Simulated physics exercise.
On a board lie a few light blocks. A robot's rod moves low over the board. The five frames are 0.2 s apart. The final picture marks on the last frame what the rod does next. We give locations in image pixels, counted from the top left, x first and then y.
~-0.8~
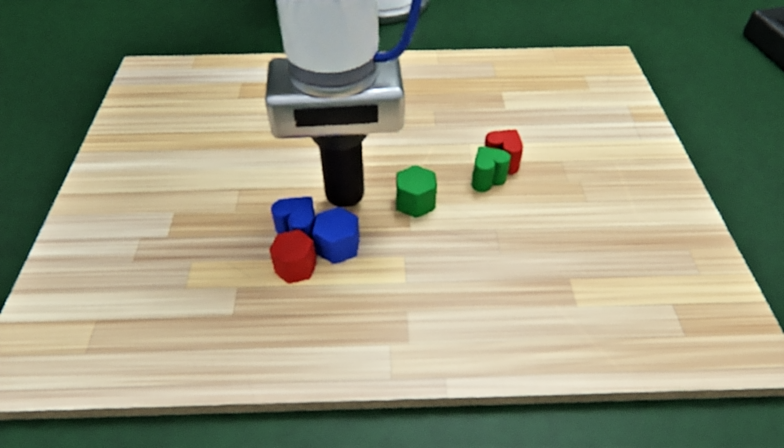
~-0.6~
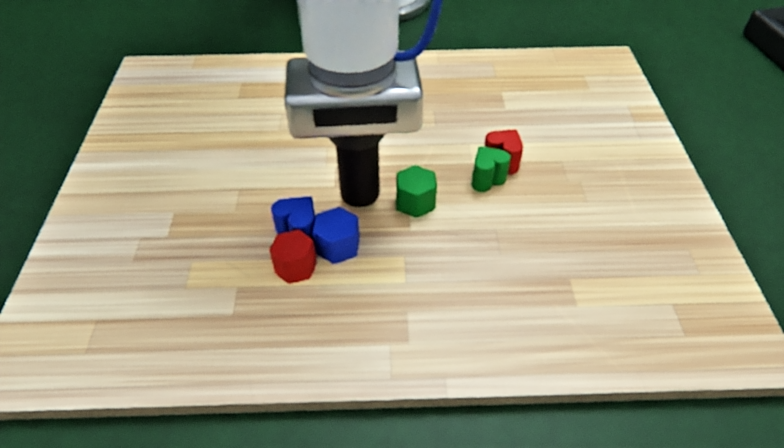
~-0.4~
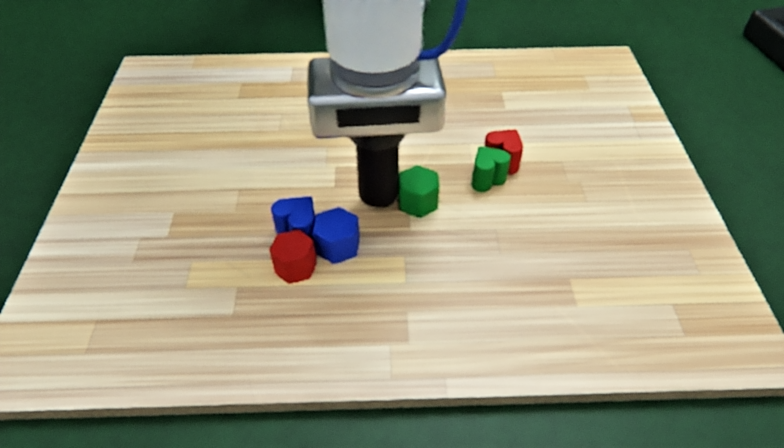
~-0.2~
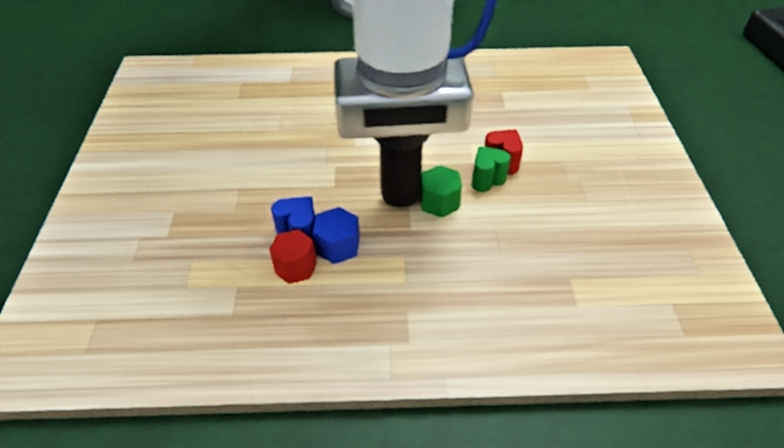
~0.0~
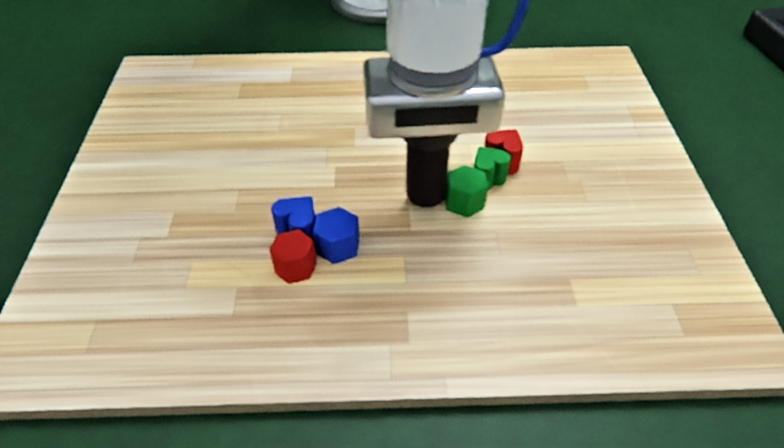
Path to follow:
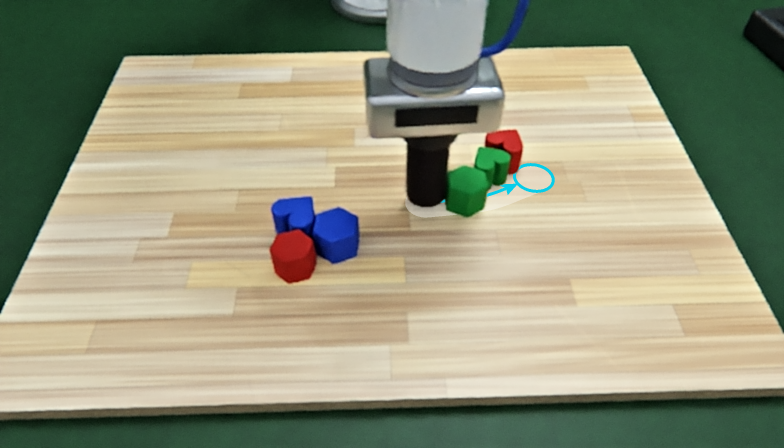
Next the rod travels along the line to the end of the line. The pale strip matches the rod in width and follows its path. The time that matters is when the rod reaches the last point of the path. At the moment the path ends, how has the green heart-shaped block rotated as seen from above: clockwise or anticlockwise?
Rotation: Counter-clockwise.
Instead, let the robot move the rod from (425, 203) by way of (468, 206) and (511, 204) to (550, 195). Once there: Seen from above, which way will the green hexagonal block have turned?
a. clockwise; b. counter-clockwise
The answer is a.
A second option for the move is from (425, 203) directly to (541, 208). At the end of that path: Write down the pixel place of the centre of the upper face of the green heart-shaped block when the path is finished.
Top centre: (523, 155).
The drawn path runs from (425, 203) over (484, 196) to (534, 178).
The first path, step by step. One third of the way, rod at (466, 191); green hexagonal block at (509, 182), turned 20° clockwise; green heart-shaped block at (517, 155), turned 45° anticlockwise; red heart-shaped block at (510, 133), turned 35° anticlockwise.
Two thirds of the way, rod at (503, 182); green hexagonal block at (543, 184), turned 50° clockwise; green heart-shaped block at (532, 154), turned 60° anticlockwise; red heart-shaped block at (510, 133), turned 35° anticlockwise.
At the end, rod at (536, 170); blue hexagonal block not moved; green hexagonal block at (550, 185), turned 65° clockwise; green heart-shaped block at (565, 143), turned 55° anticlockwise; red heart-shaped block at (510, 133), turned 35° anticlockwise.
